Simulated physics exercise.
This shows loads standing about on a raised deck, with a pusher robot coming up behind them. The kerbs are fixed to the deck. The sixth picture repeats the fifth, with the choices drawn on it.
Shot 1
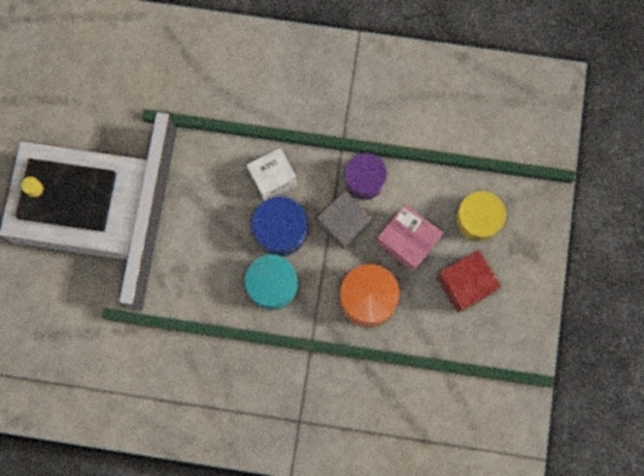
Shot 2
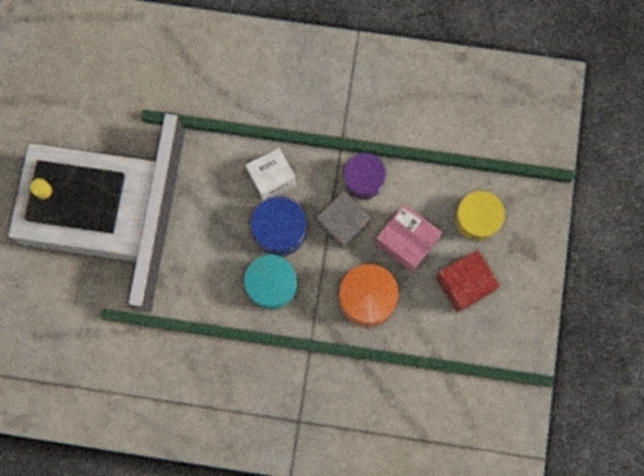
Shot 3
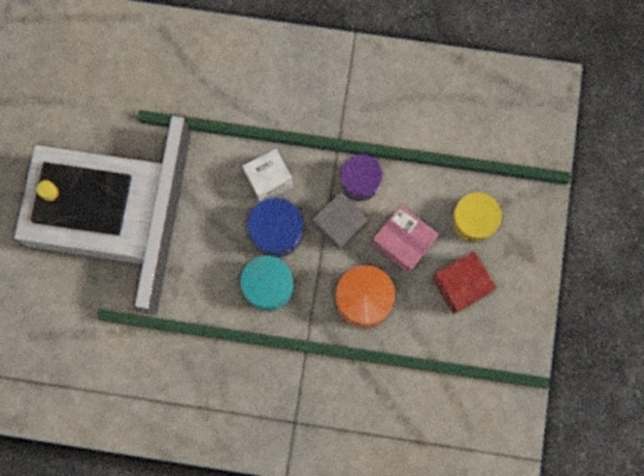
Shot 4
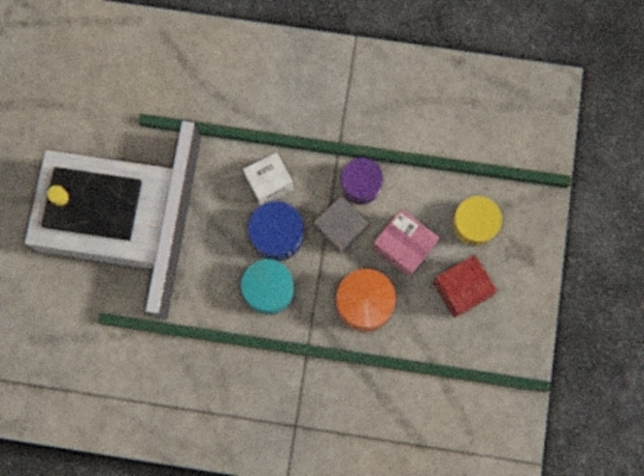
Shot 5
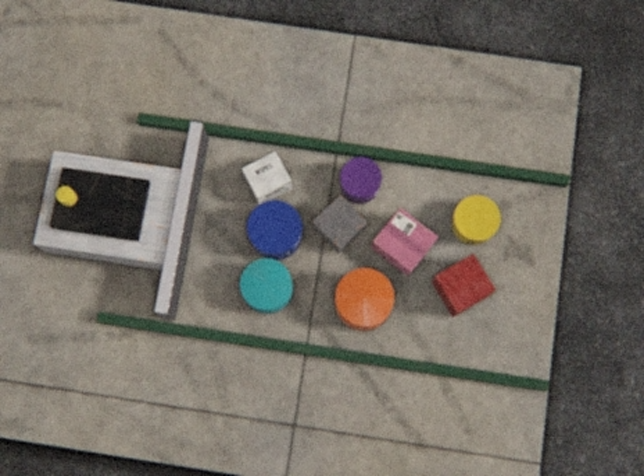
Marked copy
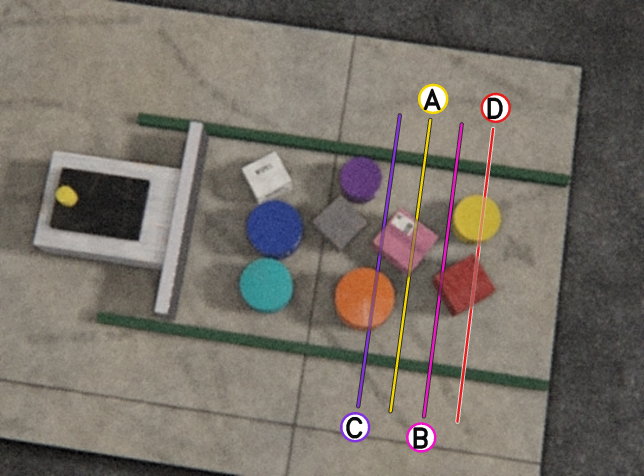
A pale pusher robot with a wide flat blade crept slowly to the right between two green rails, closing a little of the gap to a cluster of colourful round and boxy loads that stayed put.
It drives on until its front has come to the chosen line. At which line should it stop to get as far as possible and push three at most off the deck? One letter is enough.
Stop at D.
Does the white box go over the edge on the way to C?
By then, no.
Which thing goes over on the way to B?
The red crate goes over.
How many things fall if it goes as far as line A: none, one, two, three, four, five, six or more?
In all, none.
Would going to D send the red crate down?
Yes.
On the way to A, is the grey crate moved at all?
By then, yes.
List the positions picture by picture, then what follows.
In the first frame, turquoise canister (272, 283); yellow pail (480, 217); purple pail (365, 177).
In the second frame, robot (82, 197); blue pail (280, 227).
In the third frame, robot (89, 199); orange canister (365, 297).
In the fourth frame, robot (99, 204); white box (269, 180).
In the fifth frame, robot (107, 205); turquoise canister (267, 287); yellow pail (475, 221); purple pail (361, 181).
On the copy, A at (411, 261); B at (443, 266); C at (380, 256); D at (476, 271).
On D. First, robot (213, 221); pink parcel (408, 245); turquoise canister (310, 293).
Then, robot (321, 237); red crate (521, 311); pink parcel (487, 280).
Finally, robot (404, 249); red crate over the edge; pink parcel over the edge; two fallen.
By contrast, A is within the limit but short; B is within the limit but short; C is within the limit but short.
